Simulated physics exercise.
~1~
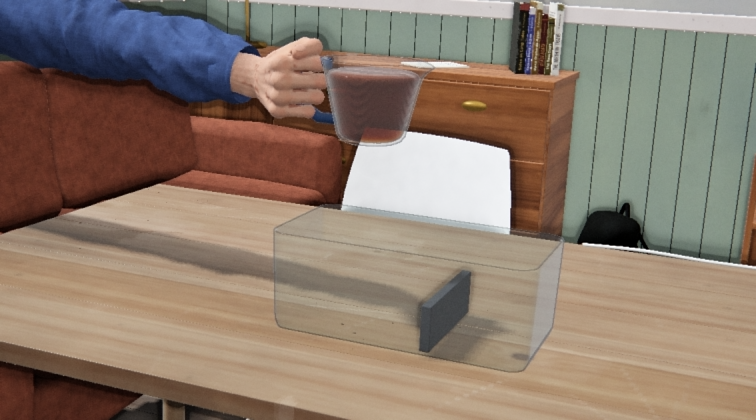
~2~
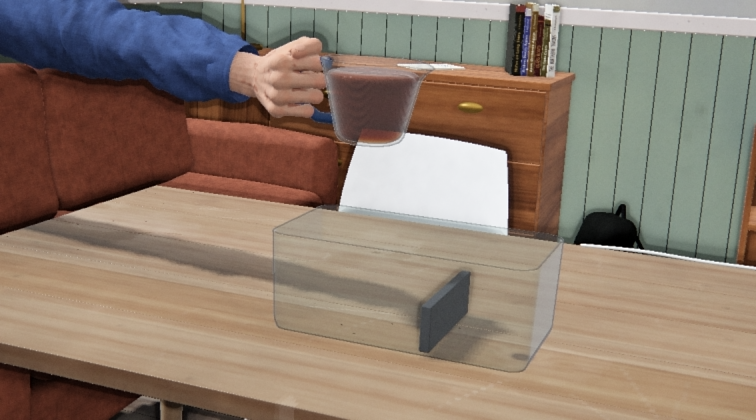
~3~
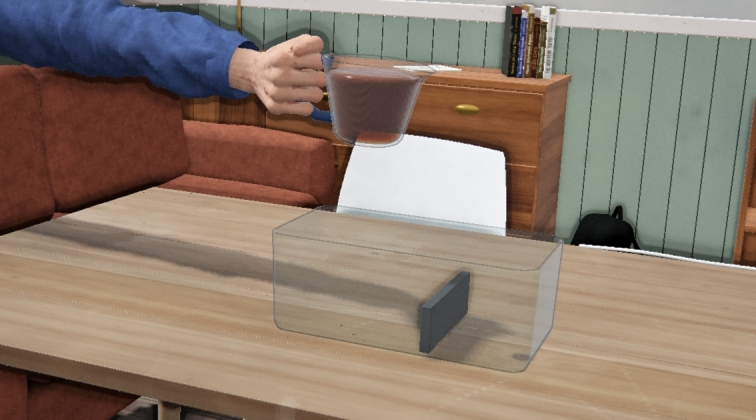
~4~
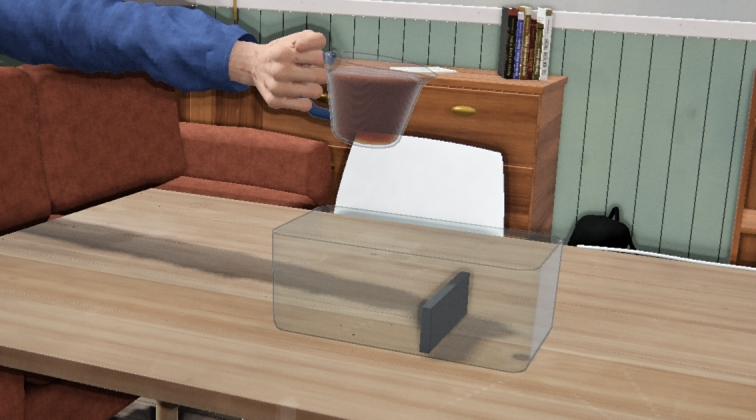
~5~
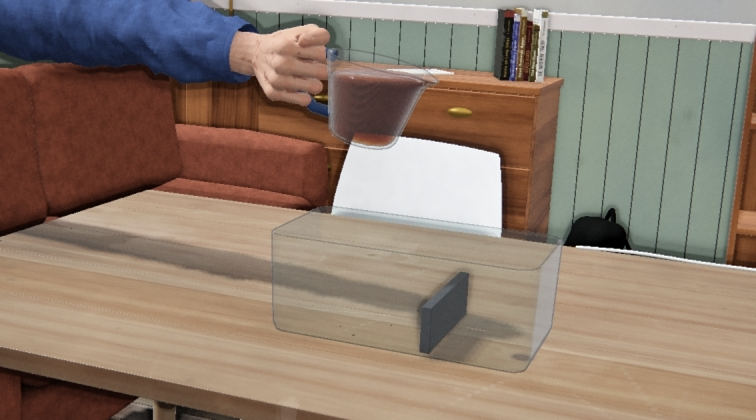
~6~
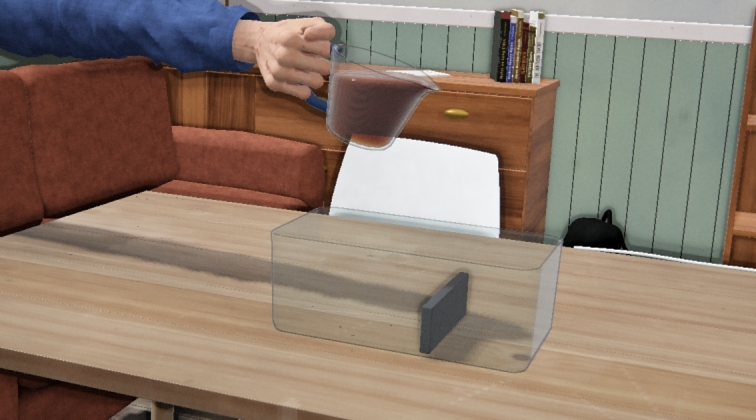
At the start, a hand in a blue sleeve holds a clear jug of reddish-brown liquid upright above a long, see-through basin with a low dark wall inside, on a wooden table. The hand then gradually tilts the jug to the right, its pouring edge dipping while the basin stays still.
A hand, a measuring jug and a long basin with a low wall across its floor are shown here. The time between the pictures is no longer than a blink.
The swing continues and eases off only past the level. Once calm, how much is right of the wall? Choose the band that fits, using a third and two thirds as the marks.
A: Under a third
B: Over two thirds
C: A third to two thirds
Over two thirds (B).
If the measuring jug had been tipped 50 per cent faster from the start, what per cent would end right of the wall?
I'd say close to 65 per cent.
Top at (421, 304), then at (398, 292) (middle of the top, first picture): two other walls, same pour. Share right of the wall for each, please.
In order, some 90 and 95 in a hundred.
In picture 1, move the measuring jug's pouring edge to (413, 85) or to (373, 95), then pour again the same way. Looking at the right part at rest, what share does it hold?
Try one: 45 %; try two: 5 %.
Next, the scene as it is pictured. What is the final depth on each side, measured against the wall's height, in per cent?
Left: 10 %. Right: 40 %.
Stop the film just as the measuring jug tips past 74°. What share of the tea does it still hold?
45 %.
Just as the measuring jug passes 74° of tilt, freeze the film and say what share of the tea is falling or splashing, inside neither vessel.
25 %.
A moment on, the measuring jug is tipped part way and 47 per cent is still to pour, 0 is left of the wall and 27 right of it.
Next, the measuring jug is tipped right over and 2 per cent is still to pour, 16 is left of the wall and 78 right of it.
Then the measuring jug is tipped right over and 0 per cent is still to pour, 22 is left of the wall and 77 right of it.
Later the measuring jug is tipped right over and 0 per cent is still to pour, 22 is left of the wall and 77 right of it.
In the end 22 per cent lies left of the wall, 78 right of it and 1 outside.
